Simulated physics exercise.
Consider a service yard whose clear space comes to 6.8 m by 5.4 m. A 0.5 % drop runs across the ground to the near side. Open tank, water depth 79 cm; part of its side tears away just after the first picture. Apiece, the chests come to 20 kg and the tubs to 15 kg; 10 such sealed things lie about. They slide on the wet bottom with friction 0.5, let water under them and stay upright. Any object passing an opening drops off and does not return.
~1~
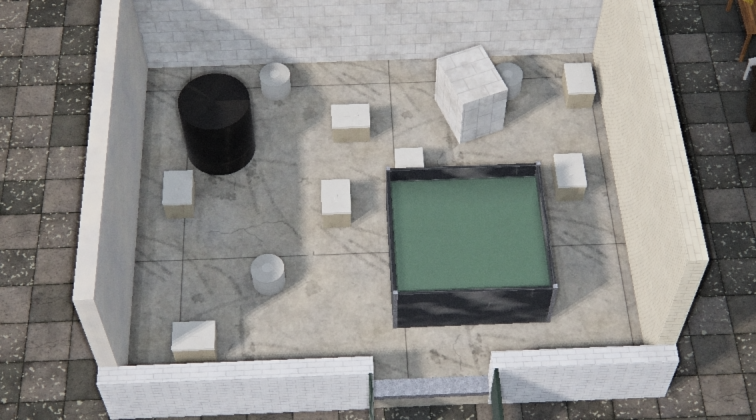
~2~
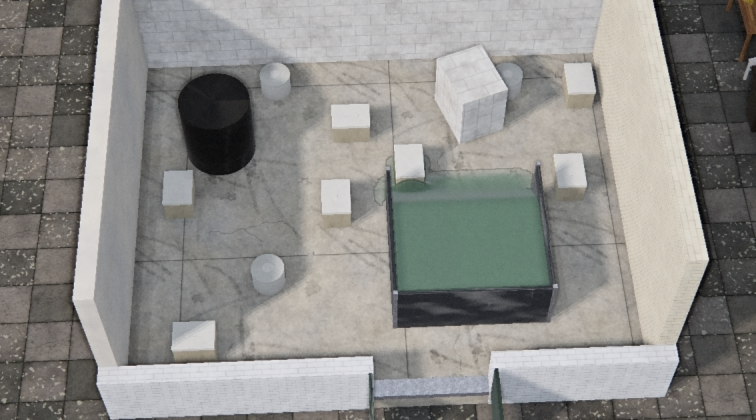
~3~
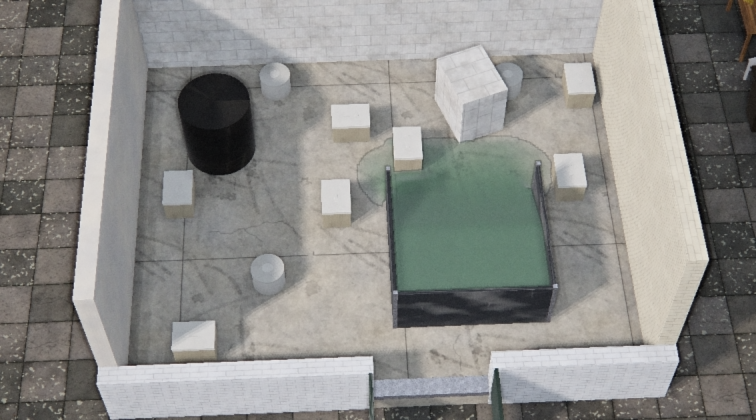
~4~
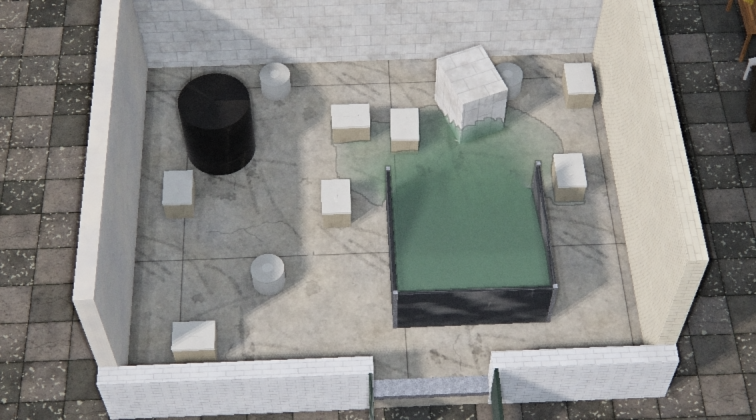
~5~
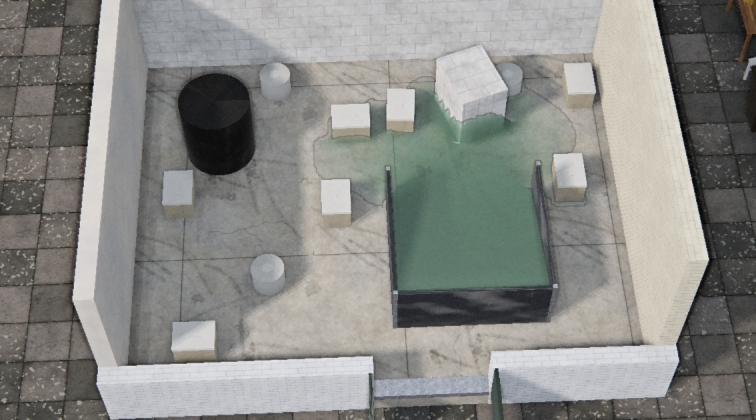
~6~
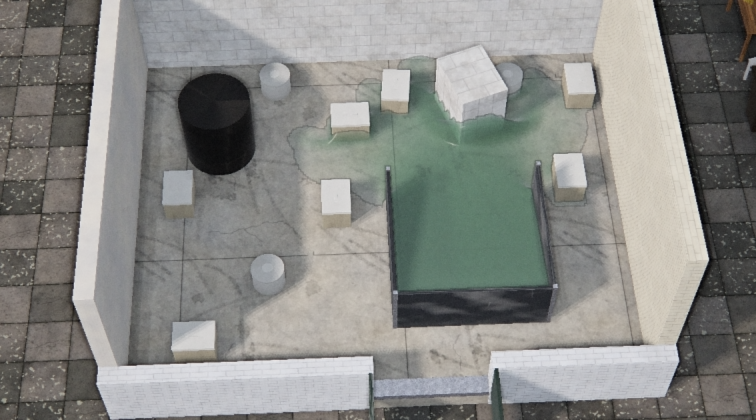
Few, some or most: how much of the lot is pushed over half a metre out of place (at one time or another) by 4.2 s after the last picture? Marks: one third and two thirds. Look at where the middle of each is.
Share: Two thirds or more.
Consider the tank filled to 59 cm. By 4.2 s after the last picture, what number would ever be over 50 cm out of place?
Count under that change: 6.
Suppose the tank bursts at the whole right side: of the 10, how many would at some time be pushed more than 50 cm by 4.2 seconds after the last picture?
Then the count would be 5.
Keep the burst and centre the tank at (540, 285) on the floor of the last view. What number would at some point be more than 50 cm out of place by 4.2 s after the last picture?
The count would be 7.
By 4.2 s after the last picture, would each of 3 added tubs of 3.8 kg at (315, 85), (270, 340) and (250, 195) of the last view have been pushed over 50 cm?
Going through them, I'd say exceeds it, falls short and finally exceeds it.
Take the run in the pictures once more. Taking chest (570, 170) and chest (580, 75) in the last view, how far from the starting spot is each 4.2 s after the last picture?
Object 1: 200 cm. Object 2: 80 cm.
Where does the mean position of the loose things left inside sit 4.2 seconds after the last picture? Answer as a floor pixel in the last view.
They average out to somewhere around (332, 213).
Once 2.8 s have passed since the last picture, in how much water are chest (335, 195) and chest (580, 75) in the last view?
First roughly 0 cm, second roughly 19 cm.
Then, 0.4 s after the last picture 1 of 10 are over 50 cm from their spots; 1 afloat.
Then, 1.5 s after the last picture 4 of 10 are over 50 cm from their spots; 4 afloat.
Then, 2.8 s after the last picture 5 of 10 are over 50 cm from their spots; 4 afloat.
Then, 4.2 s after the last picture 7 of 10 are over 50 cm from their spots, and 7 have been at some point; 4 afloat.
